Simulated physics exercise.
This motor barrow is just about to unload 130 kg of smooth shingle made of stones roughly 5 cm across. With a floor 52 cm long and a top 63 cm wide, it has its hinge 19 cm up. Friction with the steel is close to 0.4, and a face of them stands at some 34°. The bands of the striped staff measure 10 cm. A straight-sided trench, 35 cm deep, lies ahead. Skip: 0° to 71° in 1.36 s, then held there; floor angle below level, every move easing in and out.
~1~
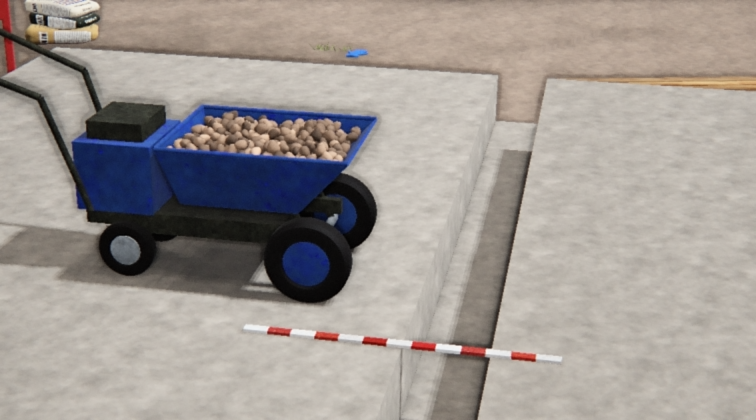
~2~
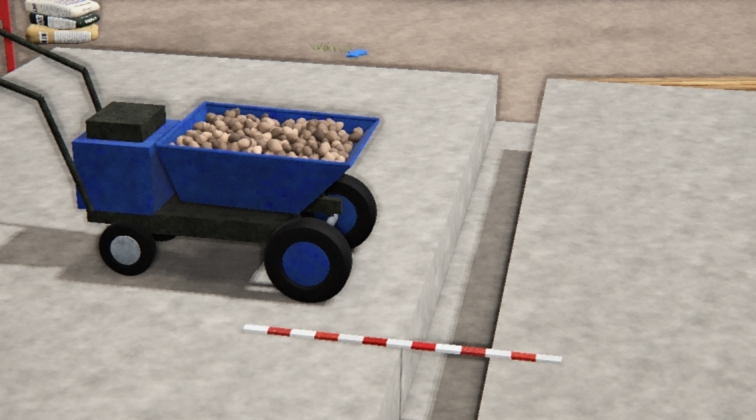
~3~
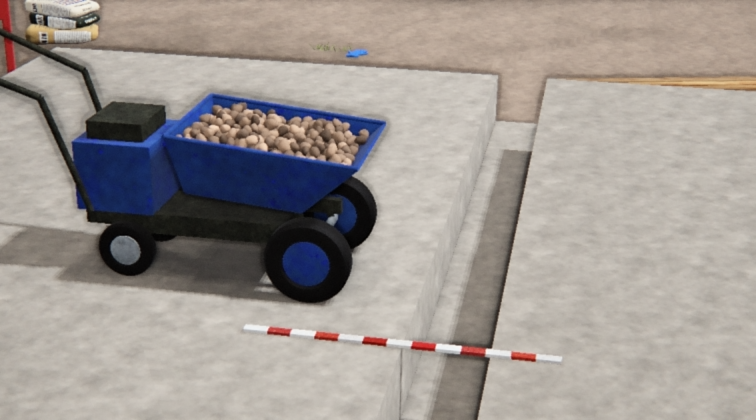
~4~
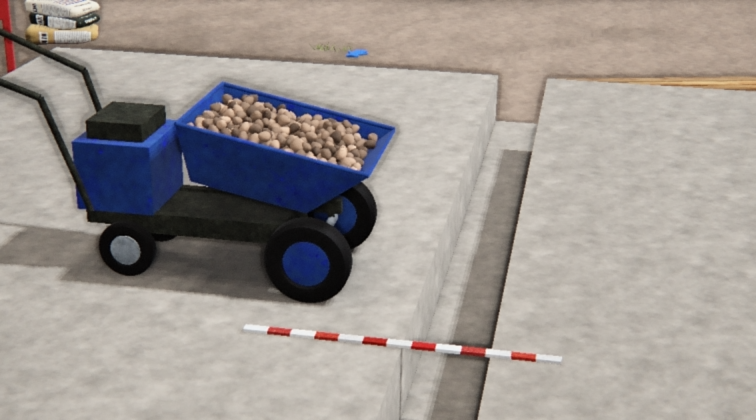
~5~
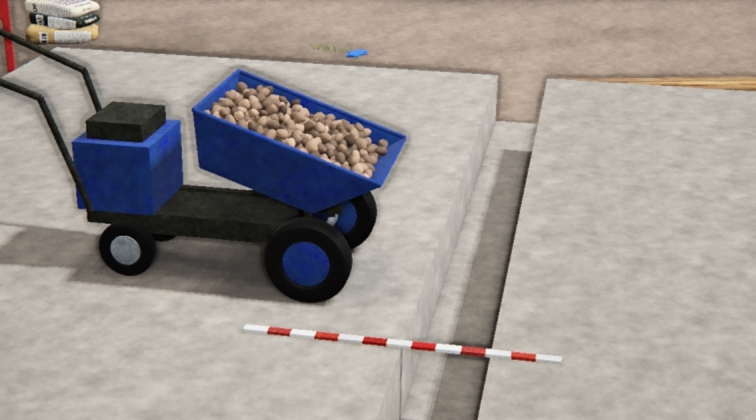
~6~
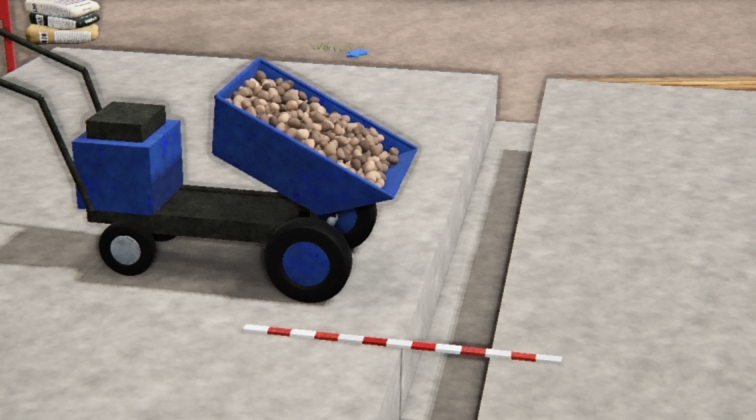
A blue motor barrow stands still while its skip of brown stones steadily tilts to the right.
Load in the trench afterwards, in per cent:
88 %.
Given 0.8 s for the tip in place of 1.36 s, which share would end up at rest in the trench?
I'd put it at roughly 80 per cent.
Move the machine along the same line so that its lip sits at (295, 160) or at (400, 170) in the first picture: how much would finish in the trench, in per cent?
Roughly 85 percent for the first, and 30 percent for the second.
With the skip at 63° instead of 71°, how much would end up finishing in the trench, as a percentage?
Expect roughly 90 per cent.
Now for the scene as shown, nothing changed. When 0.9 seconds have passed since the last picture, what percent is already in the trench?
Close to 60 per cent at that time.
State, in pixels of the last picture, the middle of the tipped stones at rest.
I'd point somewhere around (472, 337).
Then, 0.4 s after the last picture the floor is at 60°, 98 % in the skip, 2 % in the trench; the foremost stones are at (452, 241).
Then, 0.9 s after the last picture the floor is at 71°, 32 % in the skip, 58 % in the trench, 9 % past the trench; the foremost stones are at (575, 282).
Then, 1.2 s after the last picture the floor is at 71°, 7 % in the skip, 80 % in the trench, 12 % past the trench; the foremost stones are at (664, 304).
Then, 3.2 s after the last picture the floor is at 71°, 0 % in the skip, 88 % in the trench, 12 % past the trench; the foremost stones are at (732, 317).
